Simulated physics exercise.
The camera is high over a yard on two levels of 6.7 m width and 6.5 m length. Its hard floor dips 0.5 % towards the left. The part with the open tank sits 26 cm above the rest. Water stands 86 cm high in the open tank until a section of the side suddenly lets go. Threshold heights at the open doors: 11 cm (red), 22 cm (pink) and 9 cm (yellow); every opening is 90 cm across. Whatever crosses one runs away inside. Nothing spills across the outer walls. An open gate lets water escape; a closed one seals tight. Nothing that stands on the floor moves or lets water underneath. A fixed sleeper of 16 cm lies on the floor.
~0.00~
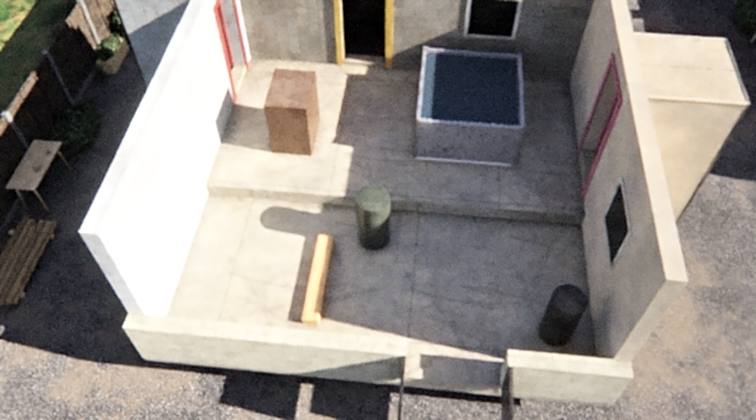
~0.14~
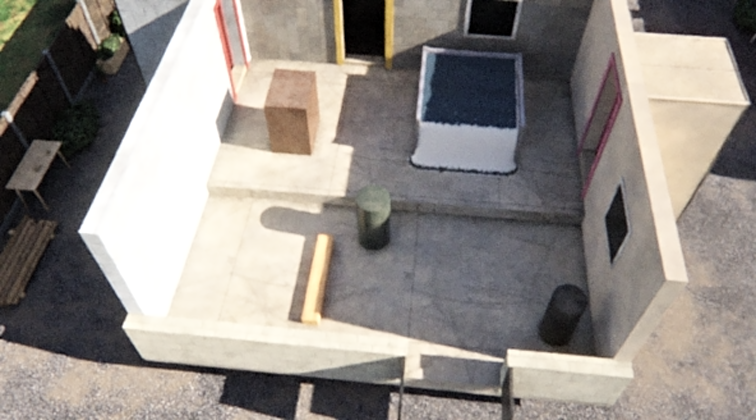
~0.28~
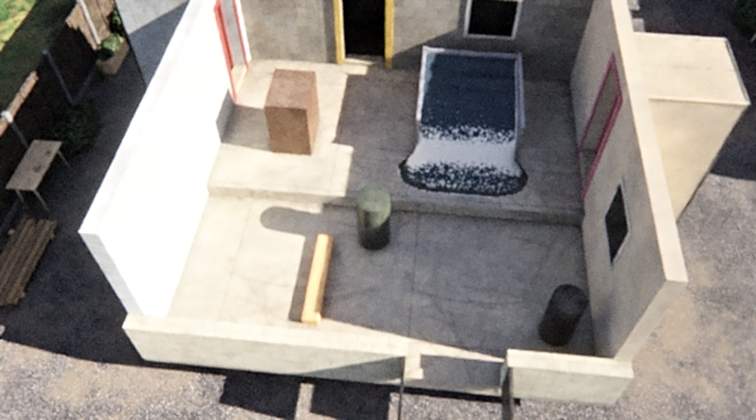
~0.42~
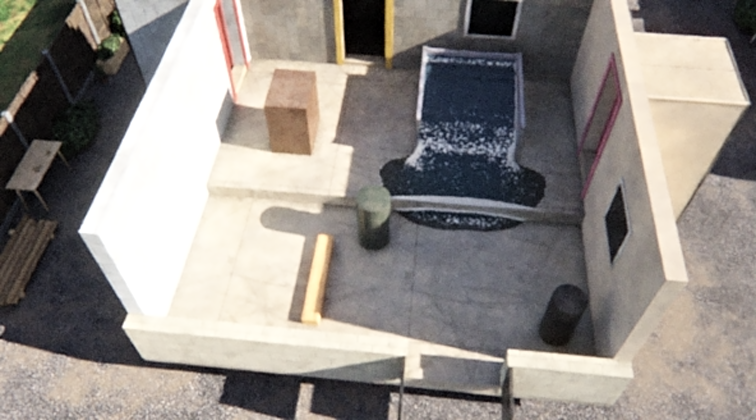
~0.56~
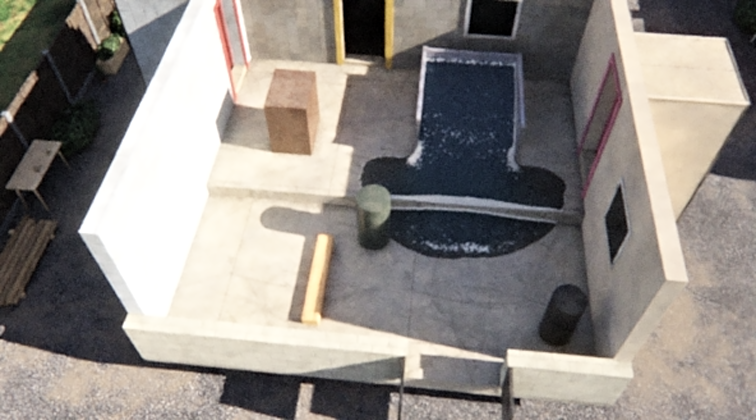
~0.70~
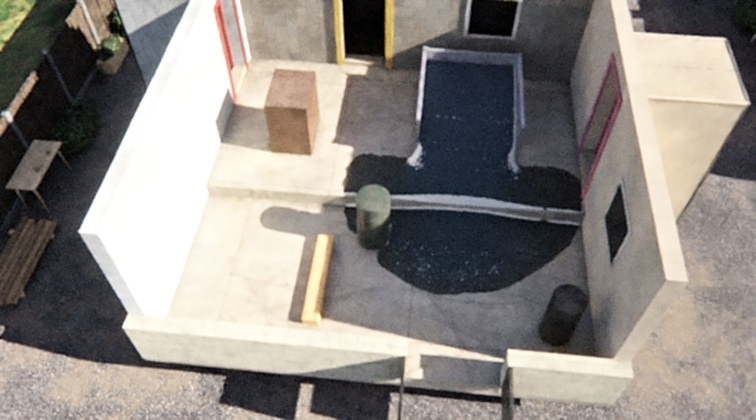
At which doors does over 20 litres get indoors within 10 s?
Door by door: At the red door it keeps below the limit; at the pink door it does not reach the limit; at the yellow door it stays under the limit.
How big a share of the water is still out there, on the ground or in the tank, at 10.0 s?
About 60 per cent.
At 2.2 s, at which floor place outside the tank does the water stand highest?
Near (585, 379).
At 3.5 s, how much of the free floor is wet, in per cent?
About 55 per cent.
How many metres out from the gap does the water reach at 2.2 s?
Some 5.6 m out.
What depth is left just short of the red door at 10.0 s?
Some 0.0 cm.
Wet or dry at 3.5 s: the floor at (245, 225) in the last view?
It is under water.
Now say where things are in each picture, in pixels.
The first frame shows the open tank at (471, 89) is whole and still, 86 cm deep.
In the second frame, water pours out at (466, 149) and has run 1.0 m, to (411, 159); deepest outside 34 cm, 86 cm at the open tank's back.
In the third frame, the front is at (406, 178), 1.2 m from the gap at (466, 150); 1.5 m2 of floor is under water; 86 cm left at the back of the open tank.
In the fourth frame, water pours out at (466, 151) and has run 1.6 m, to (388, 187); deepest outside 42 cm, 78 cm at the open tank's back.
In the fifth frame, the front is at (384, 228), 2.0 m from the gap at (466, 152); 5.4 m2 of floor is under water; 72 cm left at the back of the open tank.
In the sixth frame, water pours out at (466, 152) and has run 2.7 m, to (436, 289); deepest outside 39 cm, 72 cm at the open tank's back.
After 1.4 s water covers 40 % of the floor and is deepest (34 cm) near (380, 359); red door not reached, pink door 3 cm at the sill, 0 L in, yellow door not reached.
After 2.2 s water covers 50 % of the floor and is deepest (44 cm) near (585, 379); red door not reached, pink door 1 cm at the sill, 0 L in, yellow door not reached.
After 3.5 s water covers 55 % of the floor and is deepest (26 cm) near (416, 351); red door not reached, pink door 1 cm at the sill, 0 L in, yellow door not reached.
After 6.0 s water covers 55 % of the floor and is deepest (20 cm) near (327, 204); red door not reached, pink door 1 cm at the sill, 0 L in, yellow door not reached.
After 10.0 s water covers 55 % of the floor and is deepest (14 cm) near (160, 338); red door not reached, pink door 0 cm at the sill, 0 L in, yellow door not reached.
